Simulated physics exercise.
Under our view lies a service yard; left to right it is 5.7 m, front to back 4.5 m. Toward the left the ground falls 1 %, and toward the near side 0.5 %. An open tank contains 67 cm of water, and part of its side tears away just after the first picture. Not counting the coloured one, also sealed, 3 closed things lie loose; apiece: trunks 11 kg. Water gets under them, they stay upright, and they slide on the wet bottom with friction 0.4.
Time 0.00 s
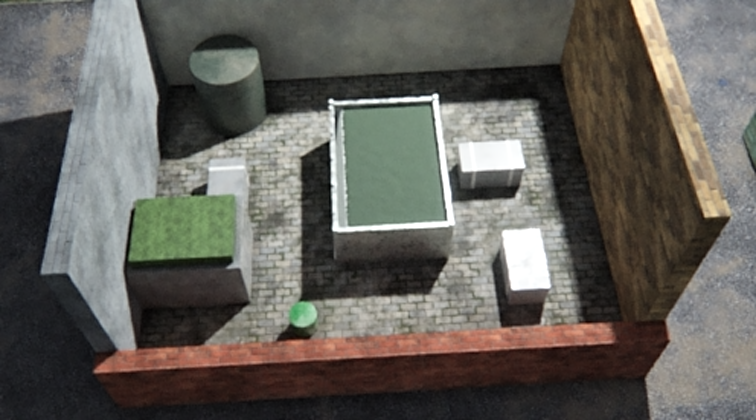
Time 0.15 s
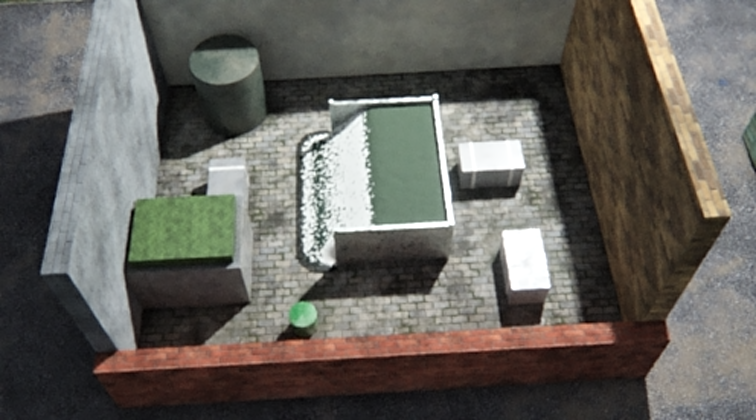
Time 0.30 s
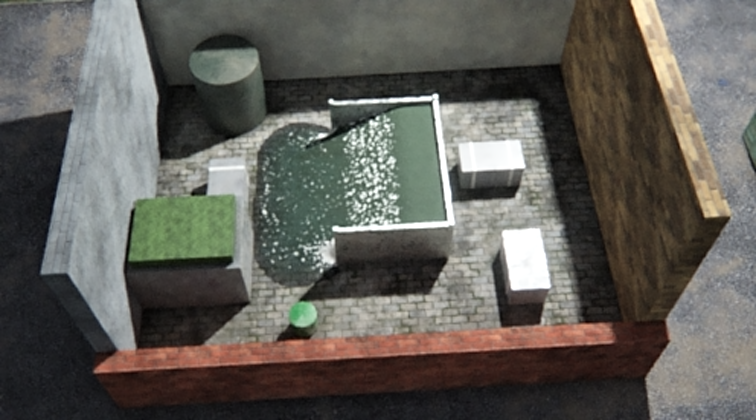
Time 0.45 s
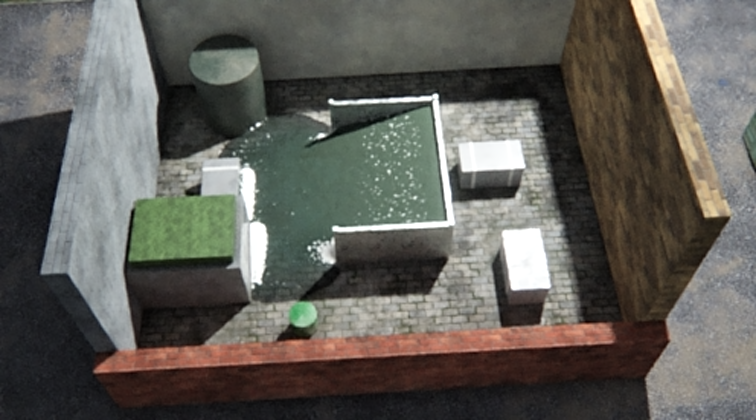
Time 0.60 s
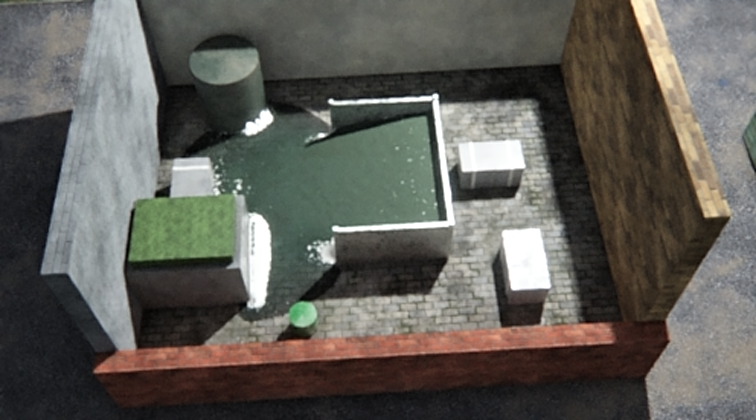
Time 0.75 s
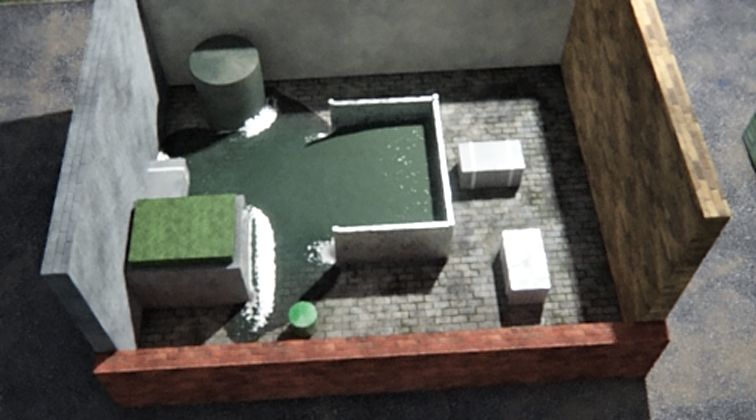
In a walled, paved yard, the left side of an open tank gives way and dark green water spreads leftward across the paving, foaming against a grass-topped block and a cylinder and pushing a pale box toward the left wall.
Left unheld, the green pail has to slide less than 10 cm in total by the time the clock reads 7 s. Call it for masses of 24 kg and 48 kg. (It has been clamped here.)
My call: Even the lighter mass does it.
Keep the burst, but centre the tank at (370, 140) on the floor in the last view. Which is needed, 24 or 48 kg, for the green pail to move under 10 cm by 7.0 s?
In that case, simply put, the lighter one does it.
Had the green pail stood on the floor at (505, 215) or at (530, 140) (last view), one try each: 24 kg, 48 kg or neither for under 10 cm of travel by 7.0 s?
Light one suffices, then light one suffices.
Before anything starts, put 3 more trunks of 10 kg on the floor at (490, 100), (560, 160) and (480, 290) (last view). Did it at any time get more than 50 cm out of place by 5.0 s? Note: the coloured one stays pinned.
Going through them in turn, the answers are too far, not too far and not too far.
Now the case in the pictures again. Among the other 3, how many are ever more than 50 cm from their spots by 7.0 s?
By my count, 2.
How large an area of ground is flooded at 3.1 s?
I'd estimate close to 16 m2.
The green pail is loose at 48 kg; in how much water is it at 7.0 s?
Close to 8 cm deep.
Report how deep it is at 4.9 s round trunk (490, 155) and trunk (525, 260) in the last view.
Around 1 cm and 2 cm.
After 1.4 s the green pail would be 0 cm from its start with 24 kg and 0 cm from its start with 48 kg; 5 cm of water round it then.
After 3.1 s the green pail would be 1 cm from its start with 24 kg and 0 cm from its start with 48 kg; 7 cm of water round it then.
After 4.9 s the green pail would be 1 cm from its start with 24 kg and 0 cm from its start with 48 kg; 10 cm of water round it then.
After 7.0 s the green pail would be 1 cm from its start with 24 kg and 0 cm from its start with 48 kg; 8 cm of water round it then.
